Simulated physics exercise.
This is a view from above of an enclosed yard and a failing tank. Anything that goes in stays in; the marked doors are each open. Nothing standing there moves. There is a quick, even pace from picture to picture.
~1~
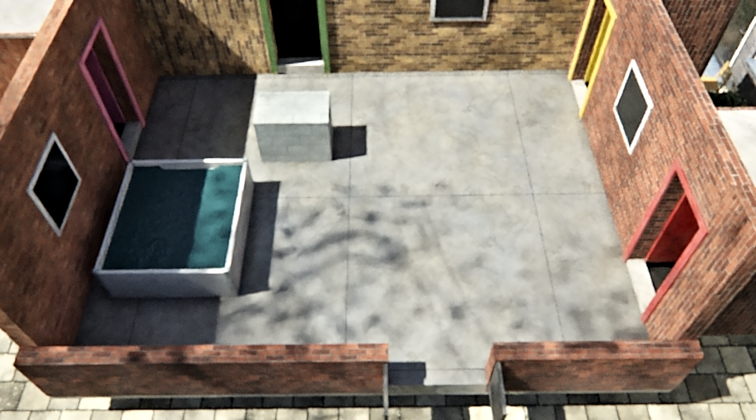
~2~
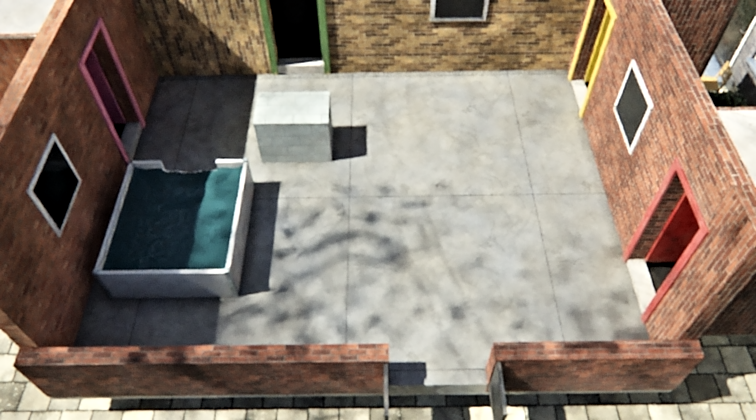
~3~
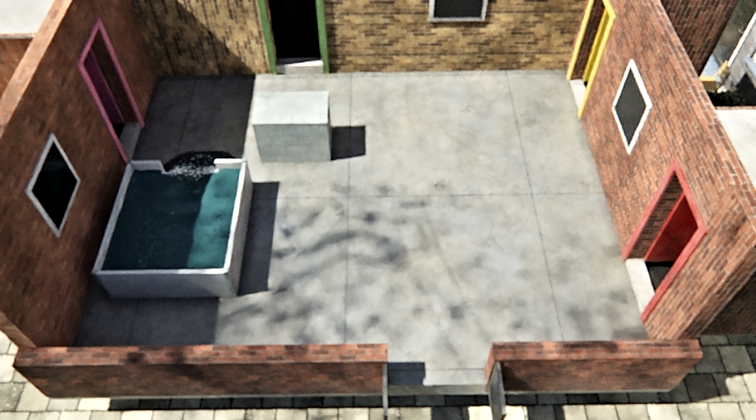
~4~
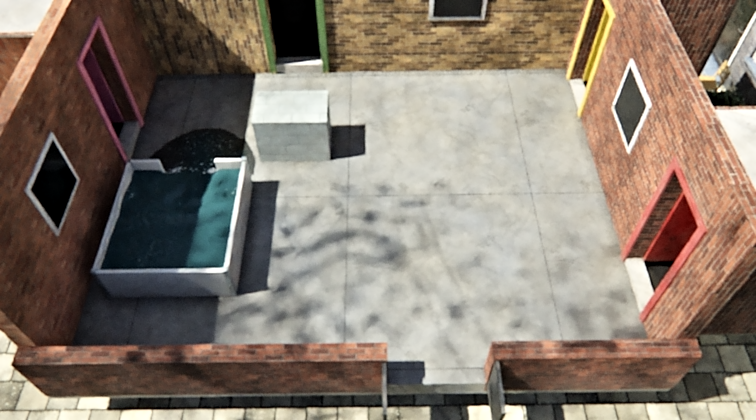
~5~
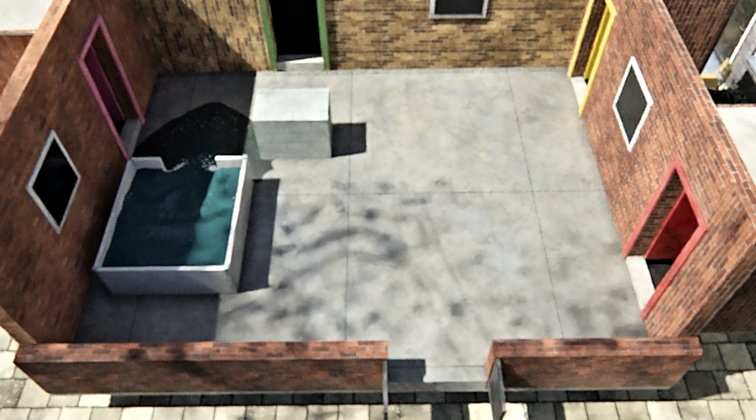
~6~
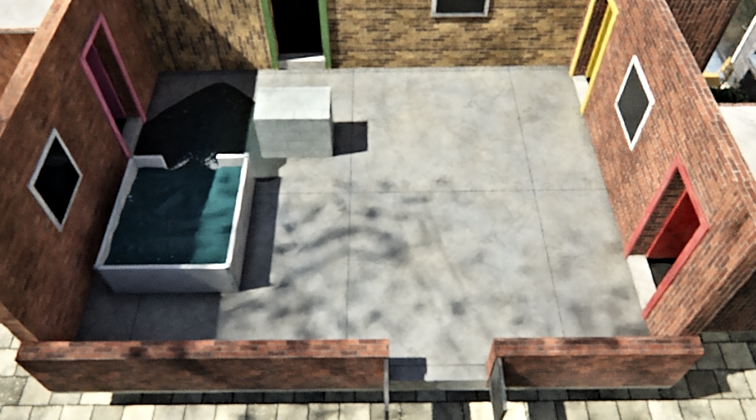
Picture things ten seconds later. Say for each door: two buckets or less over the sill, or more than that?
As I see it, the green door sees no more than two buckets come in; the yellow door sees more than two buckets come in; the red door sees no more than two buckets come in; the pink door sees no more than two buckets come in.
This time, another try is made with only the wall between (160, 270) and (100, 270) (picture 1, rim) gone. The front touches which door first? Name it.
The pink one.
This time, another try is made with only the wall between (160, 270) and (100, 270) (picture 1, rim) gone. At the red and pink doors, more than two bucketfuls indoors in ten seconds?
Check - red: Comes out below; pink: Comes out below.
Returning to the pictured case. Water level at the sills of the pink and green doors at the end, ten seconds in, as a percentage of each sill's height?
Some 40 percent and then some 40 percent.
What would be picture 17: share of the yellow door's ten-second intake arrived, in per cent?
About 0 per cent.
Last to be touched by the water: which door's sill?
My answer: The red-painted one.
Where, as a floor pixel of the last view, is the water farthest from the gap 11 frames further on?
I'd put it around (392, 72).
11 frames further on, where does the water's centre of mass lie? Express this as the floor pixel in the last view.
Around pixel (198, 181) of the last picture.
A moment on, water covers 15 % of the floor; the green door wet at the sill, nothing in, the yellow door not reached, the red door not reached, the pink door wet at the sill, nothing in.
Next, water covers 15 % of the floor; the green door wet at the sill, nothing in, the yellow door not reached, the red door not reached, the pink door wet at the sill, nothing in.
Then, water covers 25 % of the floor; the green door wet at the sill, nothing in, the yellow door not reached, the red door not reached, the pink door wet at the sill, nothing in.
Later, water covers 50 % of the floor; the green door under two buckets in, the yellow door under two buckets in, the red door not reached, the pink door wet at the sill, nothing in.
In the end, water covers 75 % of the floor; the green door under two buckets in, the yellow door over two buckets in, the red door wet at the sill, nothing in, the pink door wet at the sill, nothing in.
